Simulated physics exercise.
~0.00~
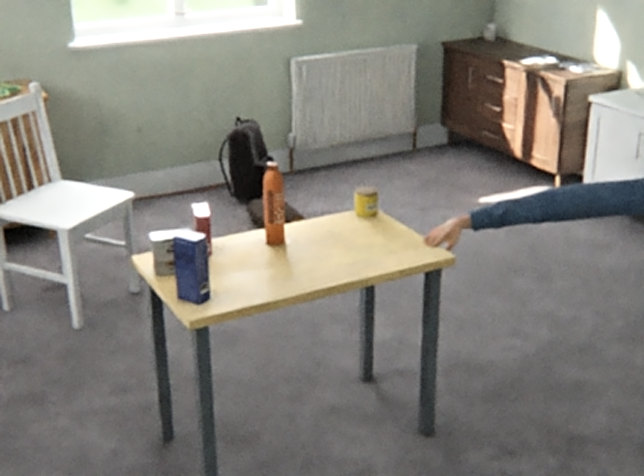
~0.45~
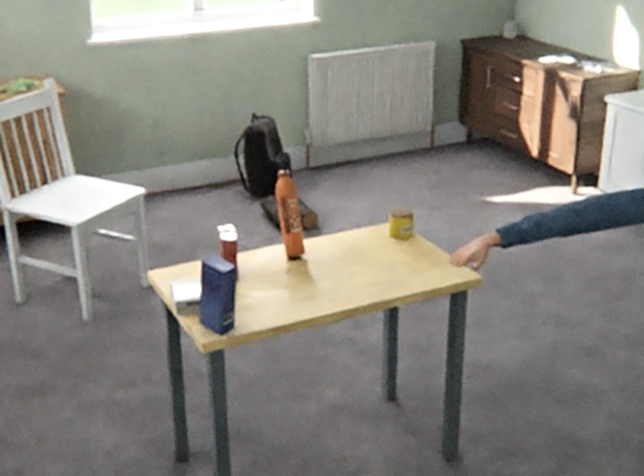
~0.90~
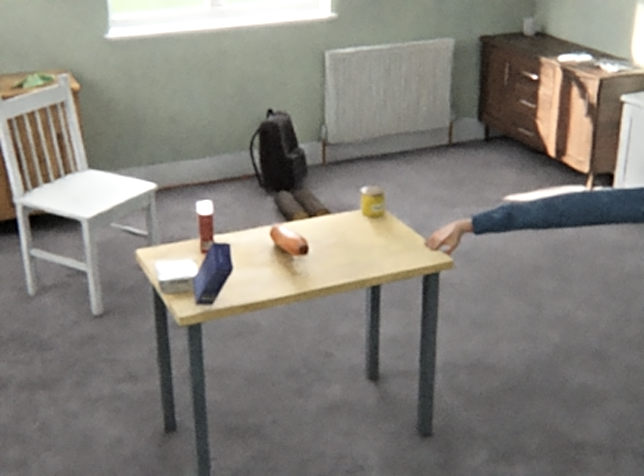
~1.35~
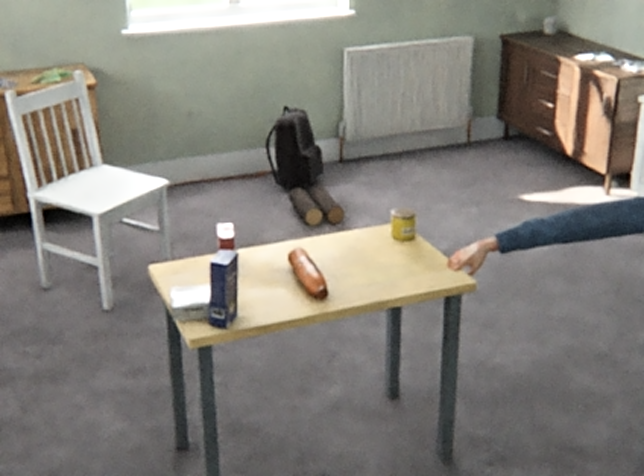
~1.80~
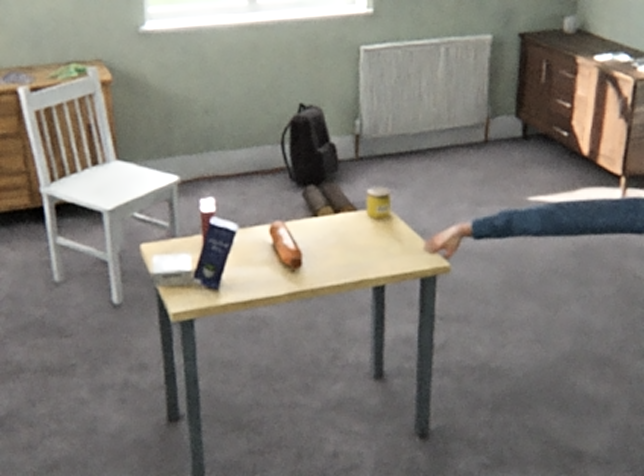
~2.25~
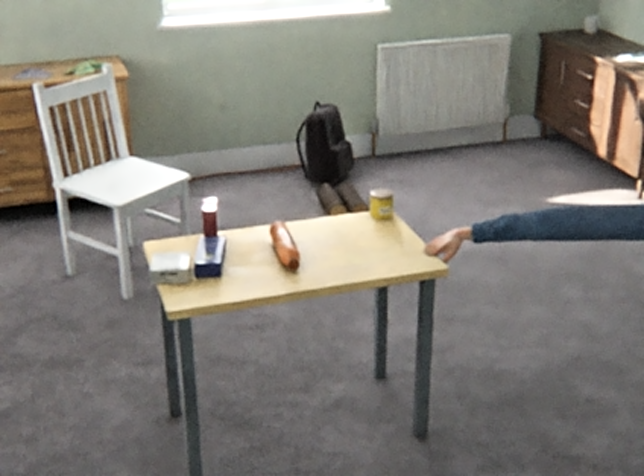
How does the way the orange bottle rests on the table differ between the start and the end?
At the start the orange bottle stands upright on the table. By the end it is lying on its side on the tabletop.
